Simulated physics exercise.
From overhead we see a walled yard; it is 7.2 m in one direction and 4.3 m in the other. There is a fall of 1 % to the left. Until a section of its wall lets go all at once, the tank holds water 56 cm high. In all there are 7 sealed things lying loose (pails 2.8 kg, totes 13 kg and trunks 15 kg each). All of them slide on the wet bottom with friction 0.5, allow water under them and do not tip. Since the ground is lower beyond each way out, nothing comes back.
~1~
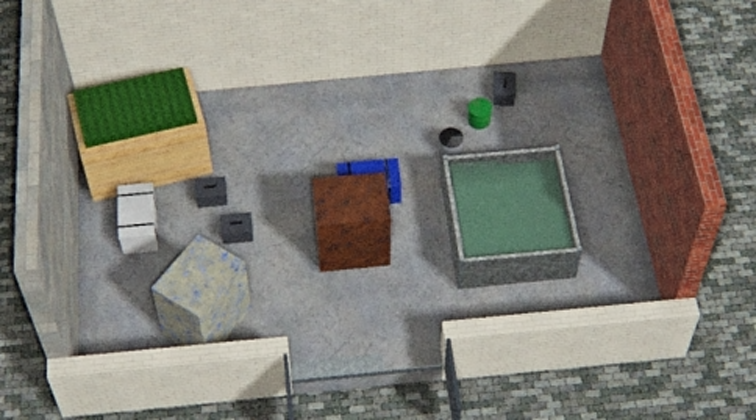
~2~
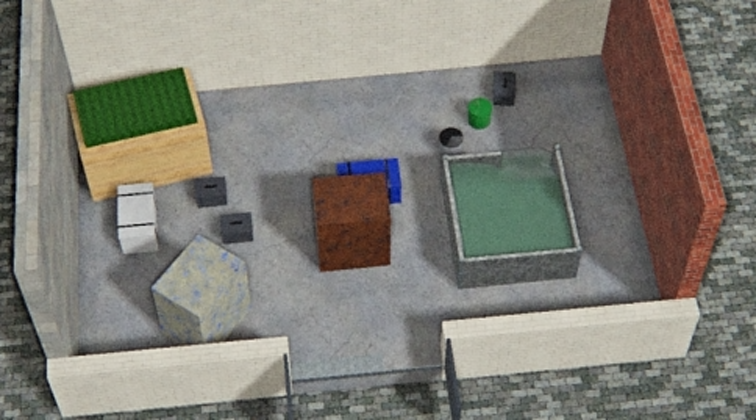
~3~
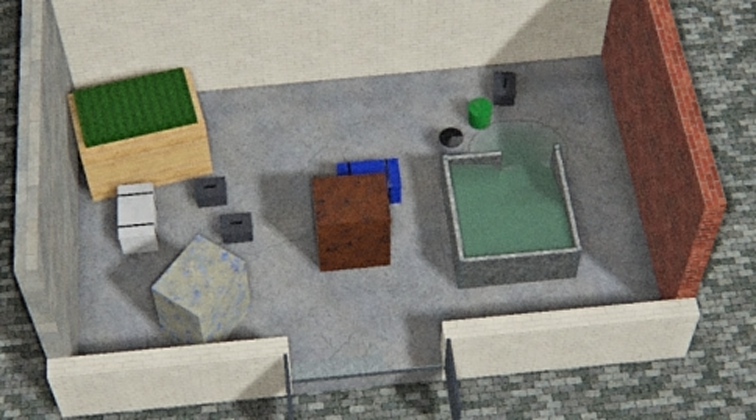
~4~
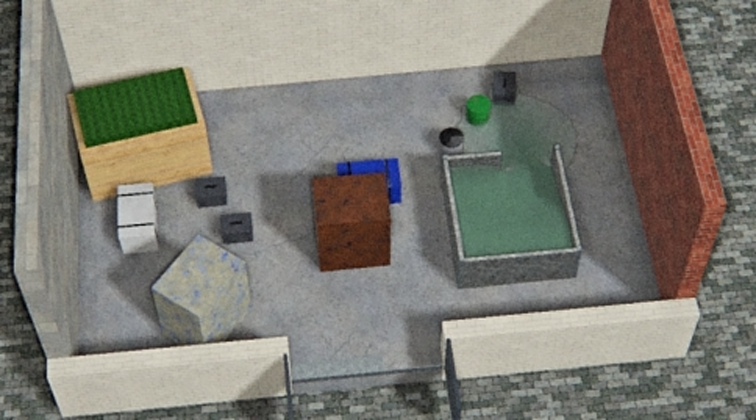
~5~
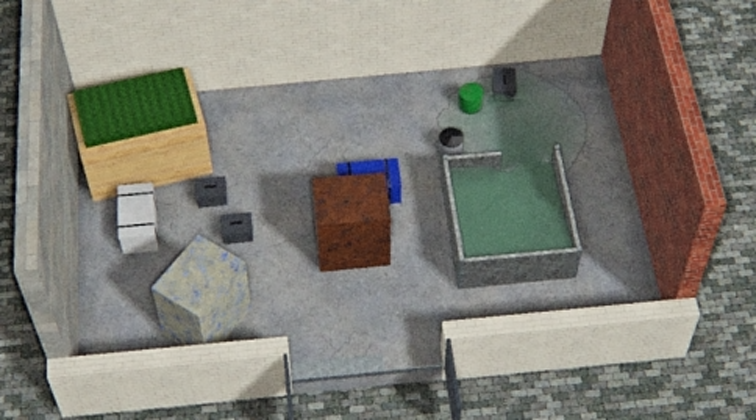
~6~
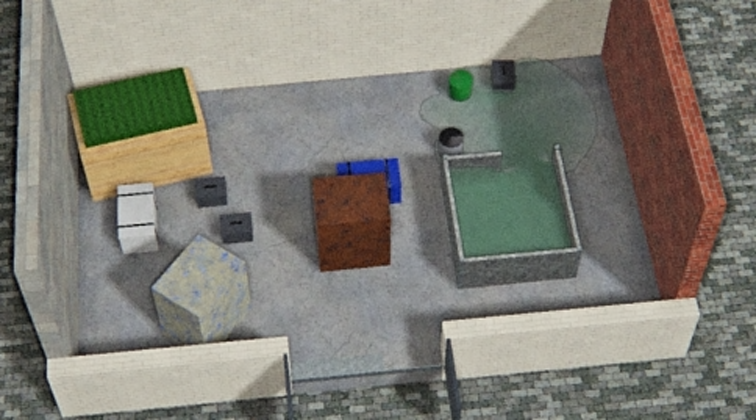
A stone-walled tank of greenish water opened at its back edge, and water spread out across the yard floor, pushing the green pail back toward the rear wall while the other things mostly stayed put.
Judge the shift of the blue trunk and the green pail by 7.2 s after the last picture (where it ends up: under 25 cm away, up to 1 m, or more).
First the blue trunk: It is hardly displaced; then the green pail: It is displaced a long way.
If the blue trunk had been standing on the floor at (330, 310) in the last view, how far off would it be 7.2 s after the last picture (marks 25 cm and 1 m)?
As it turns out, it barely budges.
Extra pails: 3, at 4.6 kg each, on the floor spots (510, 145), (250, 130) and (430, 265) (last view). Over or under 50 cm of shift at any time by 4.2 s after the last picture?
Order as asked - farther, farther, not as far.
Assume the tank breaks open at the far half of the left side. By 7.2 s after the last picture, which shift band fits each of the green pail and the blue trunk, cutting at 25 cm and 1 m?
In that case the green pail does not really move while the blue trunk winds up well away.
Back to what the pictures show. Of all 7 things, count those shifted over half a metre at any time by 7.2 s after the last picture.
2.
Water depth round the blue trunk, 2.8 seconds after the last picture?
Roughly 1 cm deep.
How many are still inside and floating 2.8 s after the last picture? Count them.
I'd say 0 of them.
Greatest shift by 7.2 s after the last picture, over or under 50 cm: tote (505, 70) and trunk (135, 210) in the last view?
Taking them in order: Exceeded and fell shy.
Then, 0.9 s after the last picture the blue trunk is near (369, 175), 0.0 m from its start, aground; the green pail is near (386, 81), 1.3 m from its start, aground; 0 of 7 are out; 1 afloat.
Then, 2.8 s after the last picture the blue trunk is near (369, 175), 0.0 m from its start, aground; the green pail is near (292, 161), 2.6 m from its start, aground; 0 of 7 are out; 0 afloat.
Then, 4.8 s after the last picture the blue trunk is near (369, 175), 0.0 m from its start, aground; the green pail is near (261, 200), 3.2 m from its start, afloat; 0 of 7 are out; 1 afloat.
Then, 7.2 s after the last picture the blue trunk is near (369, 175), 0.0 m from its start, aground; the green pail is near (291, 232), 3.2 m from its start, aground; 0 of 7 are out; 0 afloat.
